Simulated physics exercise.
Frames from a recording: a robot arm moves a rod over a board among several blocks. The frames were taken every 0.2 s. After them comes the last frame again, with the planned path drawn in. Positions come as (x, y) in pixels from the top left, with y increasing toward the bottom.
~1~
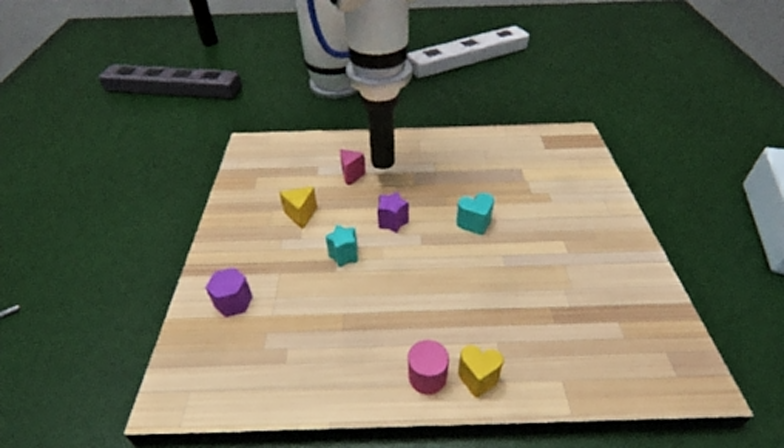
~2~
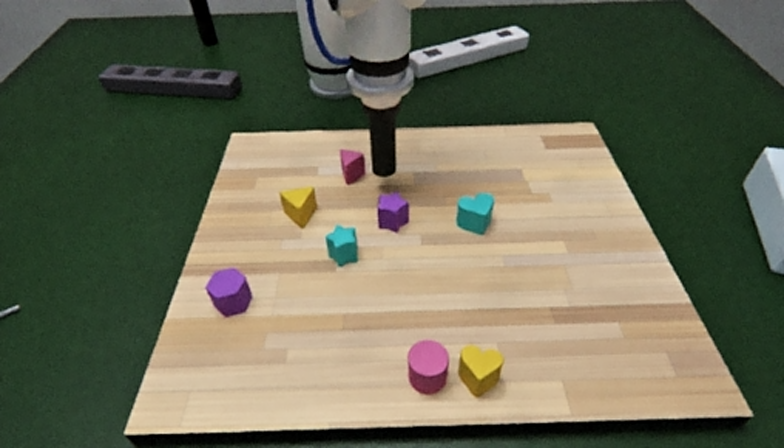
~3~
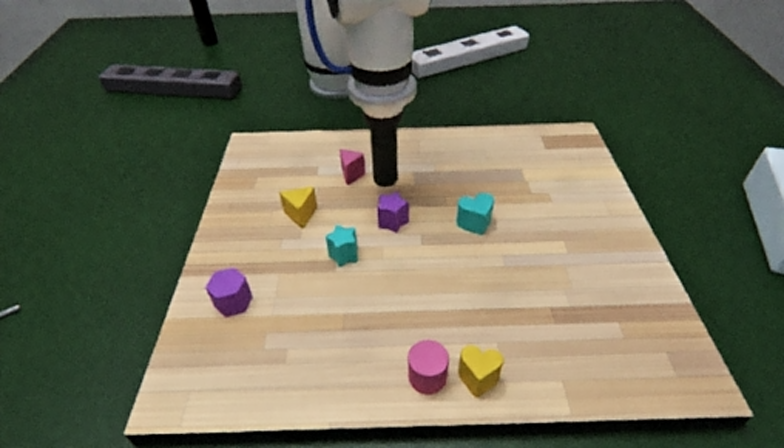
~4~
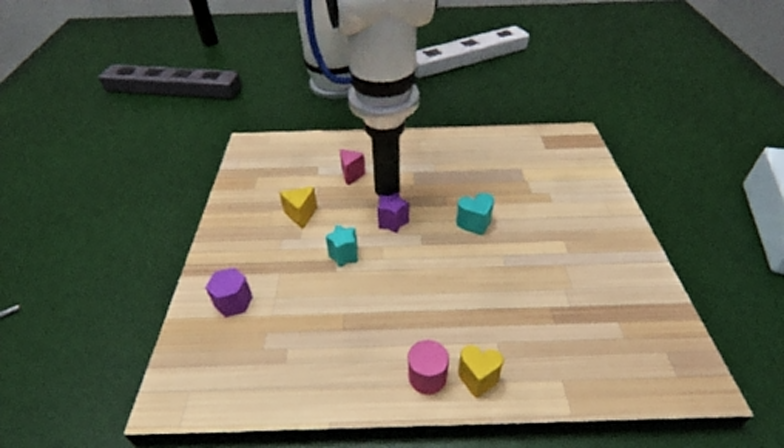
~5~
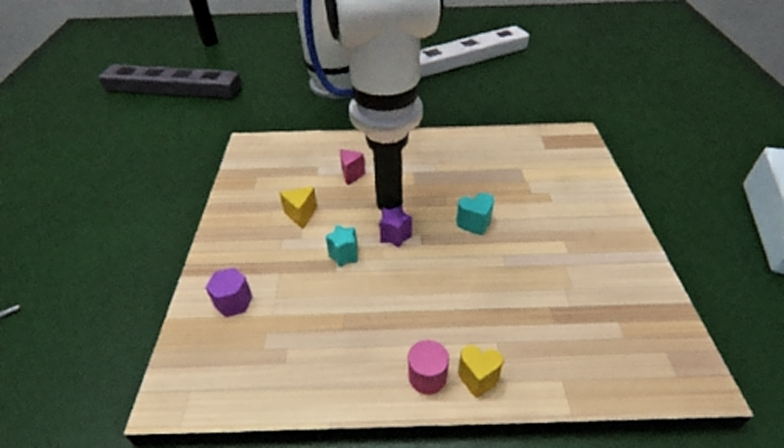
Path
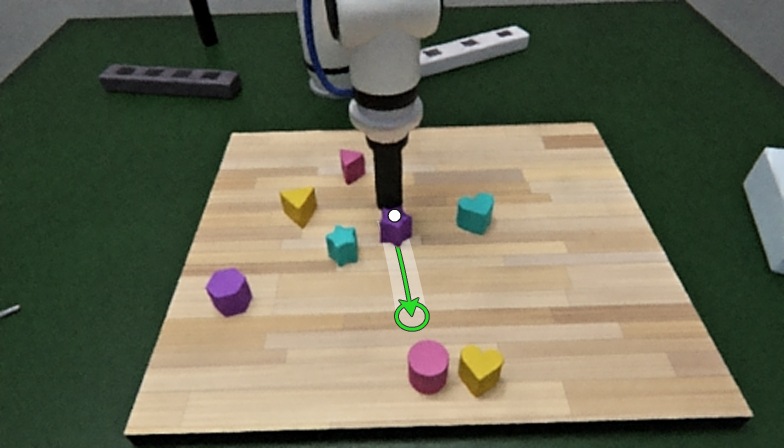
On a wooden board set on a green surface, a robot arm holds a dark rod above a purple star-shaped block, among several other colourful blocks. The rod moves steadily down the view toward the purple star, then nudges it slightly nearer the viewer while the other blocks stay still.
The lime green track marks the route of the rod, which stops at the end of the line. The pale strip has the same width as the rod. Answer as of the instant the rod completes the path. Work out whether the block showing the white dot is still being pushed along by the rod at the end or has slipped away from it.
Ahead of the rod.
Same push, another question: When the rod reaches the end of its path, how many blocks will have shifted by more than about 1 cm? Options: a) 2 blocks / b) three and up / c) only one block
(c)
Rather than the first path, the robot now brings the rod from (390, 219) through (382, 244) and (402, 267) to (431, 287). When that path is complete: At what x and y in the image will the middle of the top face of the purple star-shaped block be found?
Around pixel (453, 284).
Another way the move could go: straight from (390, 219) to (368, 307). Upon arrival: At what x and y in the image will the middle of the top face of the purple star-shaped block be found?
At the end it should sit near (402, 261).
The drawn path runs in a line from (390, 219) to (412, 316); the dot is on the purple star-shaped block.
What follows on the original path. One third of the way, rod at (397, 233); purple star-shaped block at (404, 247).
Two thirds of the way, rod at (405, 264); purple star-shaped block at (412, 281).
At the end, rod at (412, 301); turquoise star-shaped block not moved; purple star-shaped block at (421, 321).
